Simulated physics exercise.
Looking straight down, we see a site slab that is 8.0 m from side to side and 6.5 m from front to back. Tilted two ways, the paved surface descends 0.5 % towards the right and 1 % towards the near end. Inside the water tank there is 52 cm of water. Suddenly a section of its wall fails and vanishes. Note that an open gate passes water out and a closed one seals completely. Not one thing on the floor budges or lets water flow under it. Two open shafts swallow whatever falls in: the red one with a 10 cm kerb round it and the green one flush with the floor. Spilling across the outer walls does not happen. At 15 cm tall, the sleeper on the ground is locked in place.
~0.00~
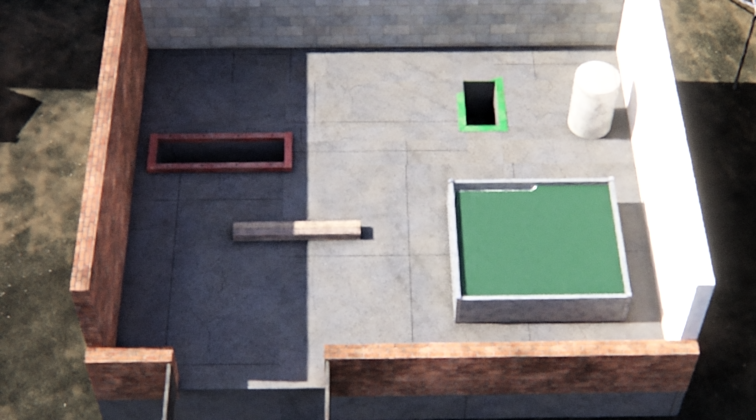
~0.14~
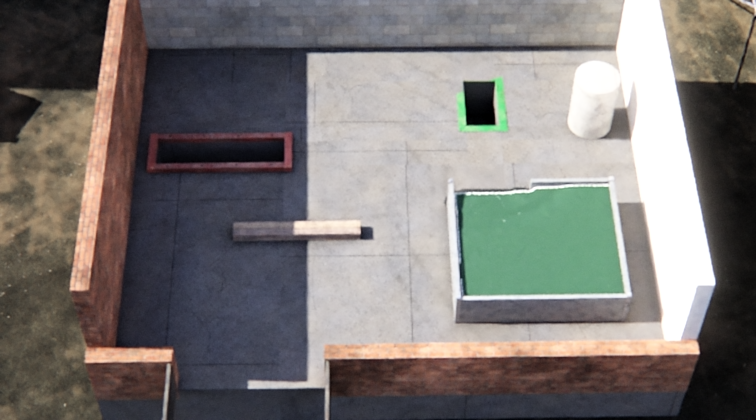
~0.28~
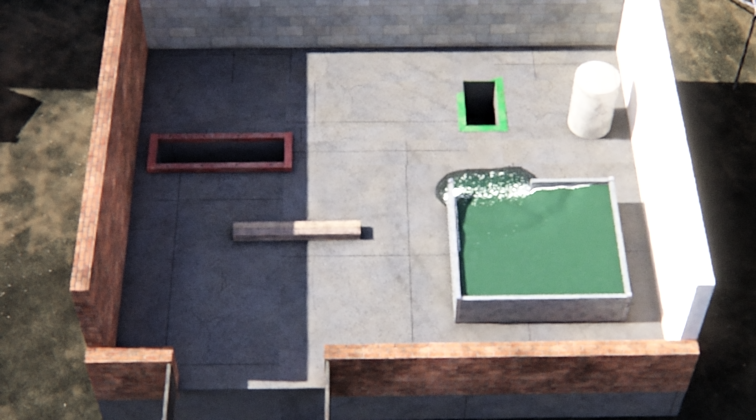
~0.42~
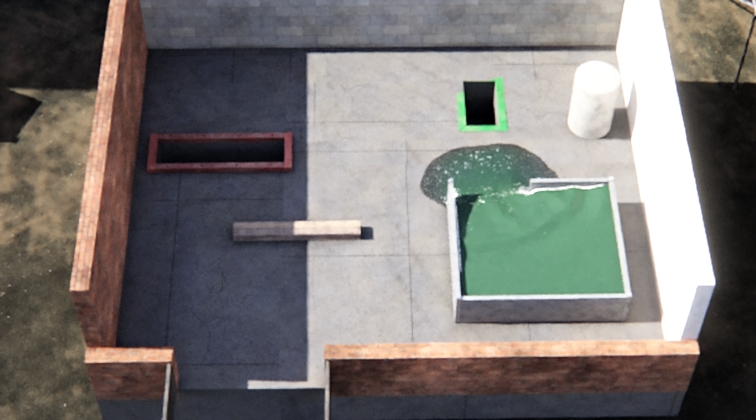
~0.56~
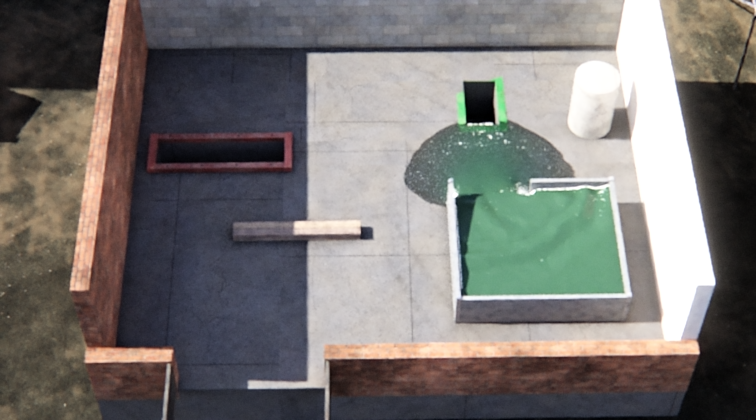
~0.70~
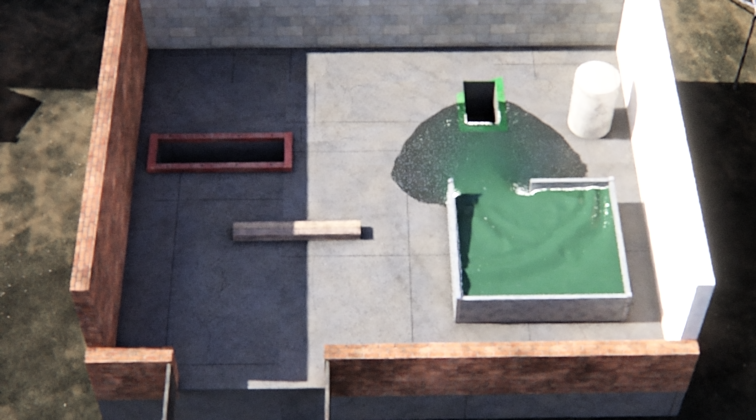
Green water bursts from the back left of a low, pale-walled tank at the right of a paved, walled yard, seen from a high, fixed viewpoint. A red-kerbed opening lies at left, a green-edged one near the back, a white cylinder at right and a beam mid-floor. The water churns white, then fans out backward across the paving and reaches the green-edged opening.
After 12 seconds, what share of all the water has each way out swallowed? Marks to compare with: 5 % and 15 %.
Gate opening - under 5 % of the total. Red pit - under 5 % of the total. Green pit - more than 15 % of the total.
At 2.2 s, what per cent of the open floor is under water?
Wet share: About 30 %.
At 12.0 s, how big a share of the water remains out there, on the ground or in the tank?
Close to 68 in a hundred remains.
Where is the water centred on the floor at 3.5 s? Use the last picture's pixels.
Close to (496, 196) in the last picture.
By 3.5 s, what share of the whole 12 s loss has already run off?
Share gone by then: Approx. 35 %.
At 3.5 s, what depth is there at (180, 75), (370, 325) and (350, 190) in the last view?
Spot one 1 cm, spot two 0 cm, spot three 1 cm.
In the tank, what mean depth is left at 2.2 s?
The mean depth is around 33 cm.
After 1.4 s water covers 20 % of the floor and is deepest (26 cm) near (477, 193); gone so far, the gate opening 0 %, the red pit 0 %, the green pit 3 %.
After 2.2 s water covers 30 % of the floor and is deepest (24 cm) near (477, 193); gone so far, the gate opening 0 %, the red pit 0 %, the green pit 7 %.
After 3.5 s water covers 40 % of the floor and is deepest (20 cm) near (613, 51); gone so far, the gate opening 0 %, the red pit 0 %, the green pit 12 %.
After 7.0 s water covers 55 % of the floor and is deepest (12 cm) near (162, 135); gone so far, the gate opening 0 %, the red pit 0 %, the green pit 22 %.
After 12.0 s water covers 70 % of the floor and is deepest (7 cm) near (653, 369); gone so far, the gate opening 0 %, the red pit 0 %, the green pit 32 %.
